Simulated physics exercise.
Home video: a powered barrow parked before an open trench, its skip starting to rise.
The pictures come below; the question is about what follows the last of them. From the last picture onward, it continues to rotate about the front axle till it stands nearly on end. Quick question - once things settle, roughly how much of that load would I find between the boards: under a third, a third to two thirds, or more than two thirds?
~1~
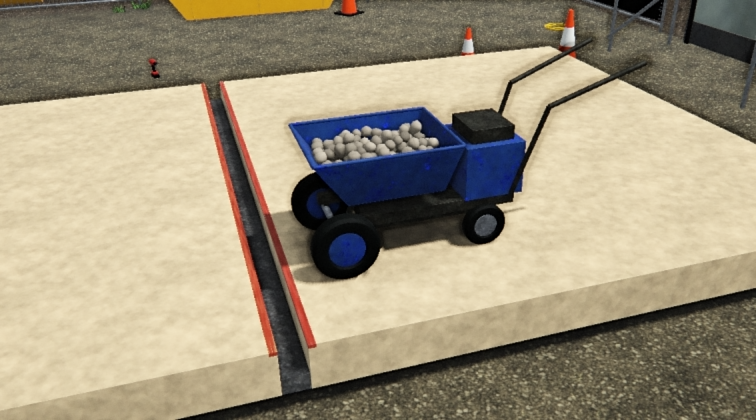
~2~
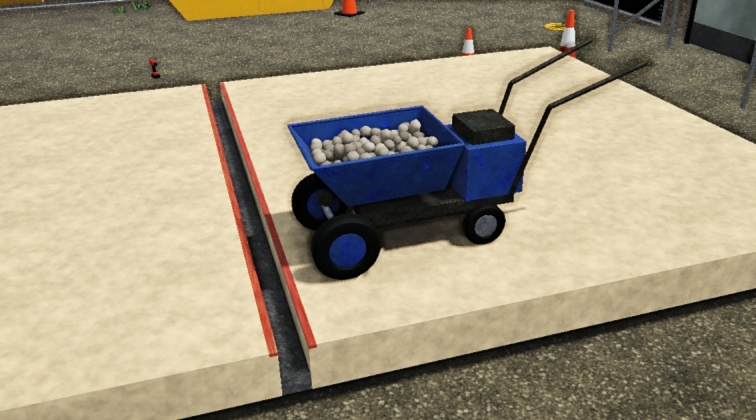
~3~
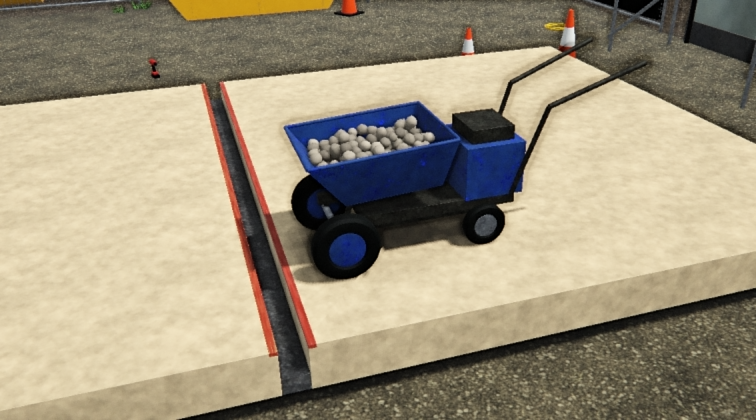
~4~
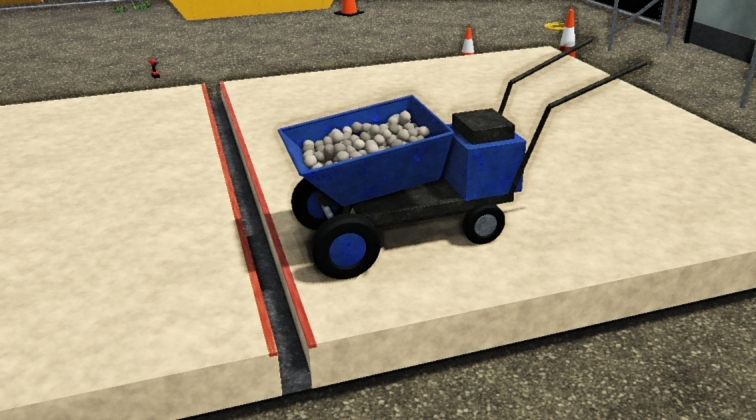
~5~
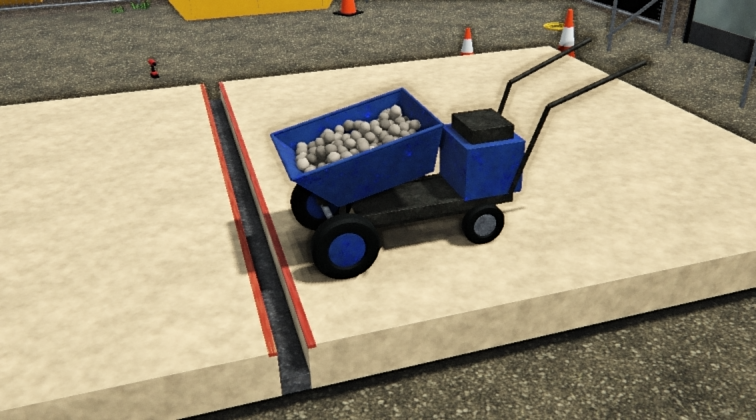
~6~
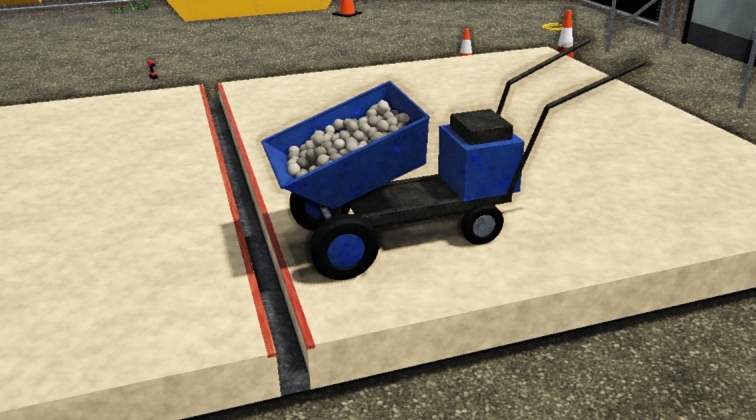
Beneath one third.
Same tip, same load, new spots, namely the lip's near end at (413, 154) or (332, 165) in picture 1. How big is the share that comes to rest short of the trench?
Try 1 about 50 %, try 2 about 0 %.
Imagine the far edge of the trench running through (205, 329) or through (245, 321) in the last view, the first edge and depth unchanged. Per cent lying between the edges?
Result, try 1: 80 in a hundred; try 2: 10 in a hundred.
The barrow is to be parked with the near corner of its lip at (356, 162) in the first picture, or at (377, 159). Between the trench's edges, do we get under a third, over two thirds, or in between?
First: In the middle band; second: The middle third.
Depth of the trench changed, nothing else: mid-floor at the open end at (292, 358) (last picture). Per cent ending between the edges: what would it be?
I'd put it at some 0 in a hundred.
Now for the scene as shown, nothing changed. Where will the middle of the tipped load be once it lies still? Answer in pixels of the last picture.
The centre ends up roughly at (205, 269).
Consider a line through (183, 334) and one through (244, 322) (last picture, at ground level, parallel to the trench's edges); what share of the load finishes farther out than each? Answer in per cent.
I'd say some 20 in a hundred, and after that 70 in a hundred.
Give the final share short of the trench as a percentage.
I'd estimate about 0 per cent of the load.
Just after the last frame, skip tipped steeply; every one in the skip.
A moment on, skip tipped right over; the larger part in the skip; roughly a quarter beyond it; just a few falling.
Further on, skip tipped right over; roughly a quarter in the skip; just a few in or heaped over the trench; roughly two thirds beyond it.
When it is over, skip tipped right over; roughly a quarter in the skip; just a few in or heaped over the trench; the larger part beyond it.
